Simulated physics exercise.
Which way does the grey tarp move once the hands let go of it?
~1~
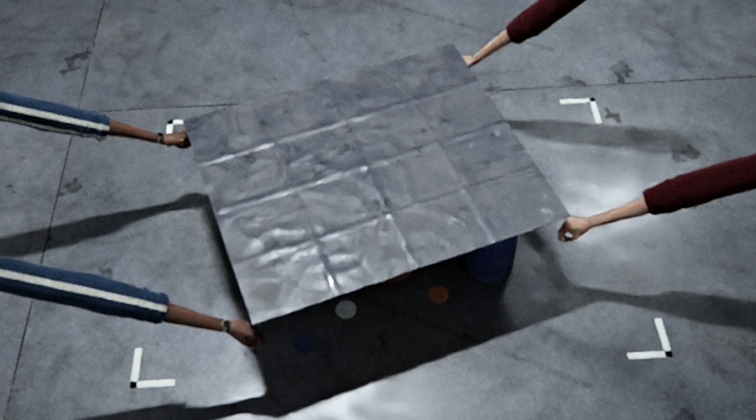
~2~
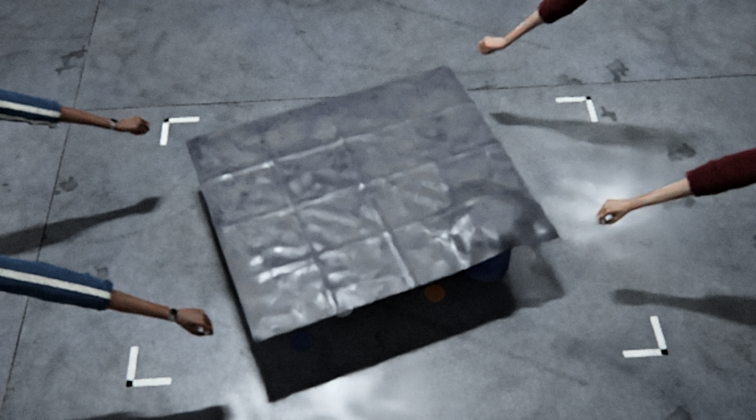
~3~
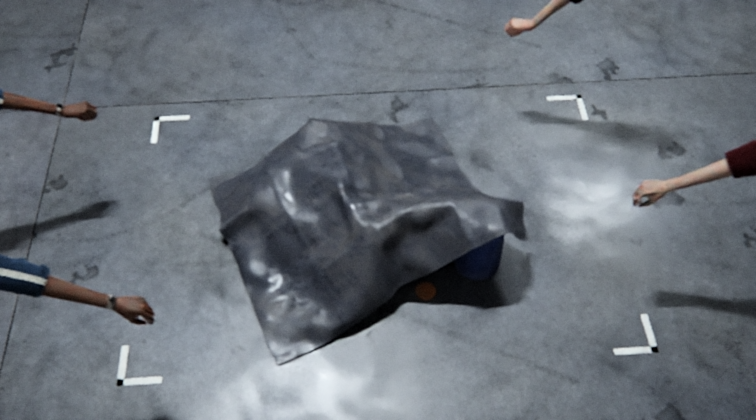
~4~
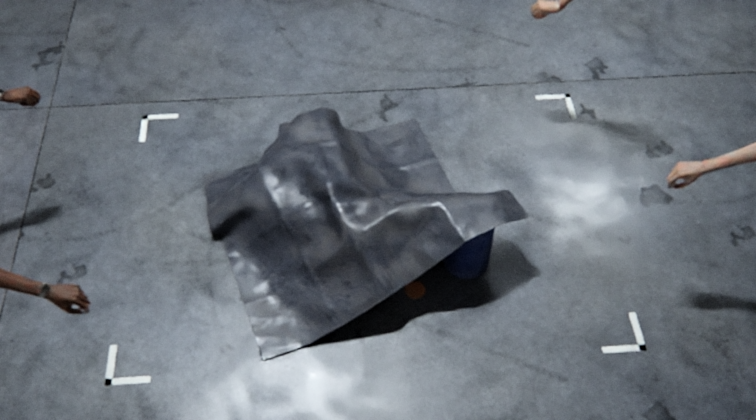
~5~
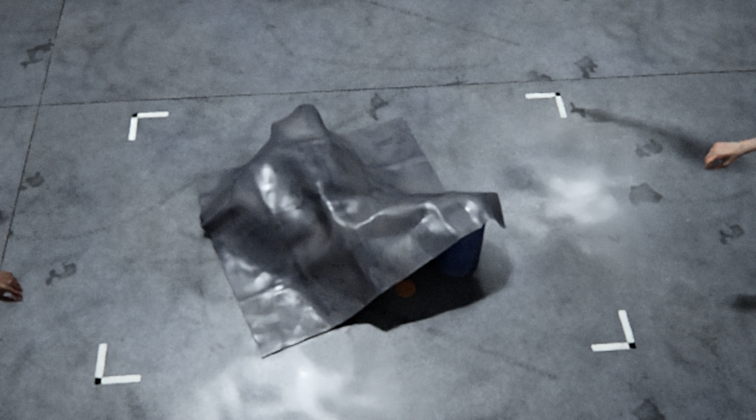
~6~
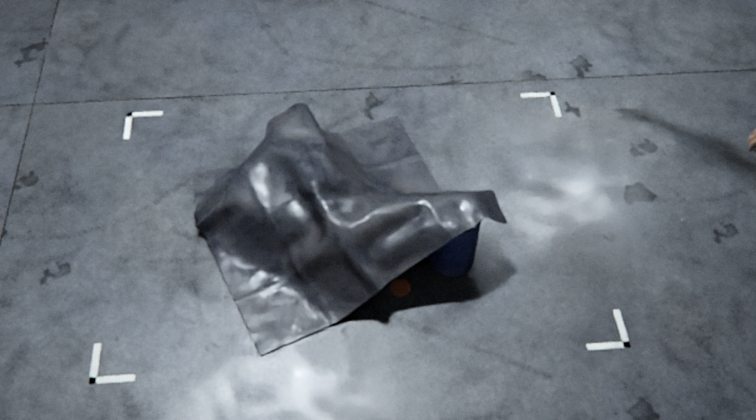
The tarp moves down, dropping onto the objects beneath it.
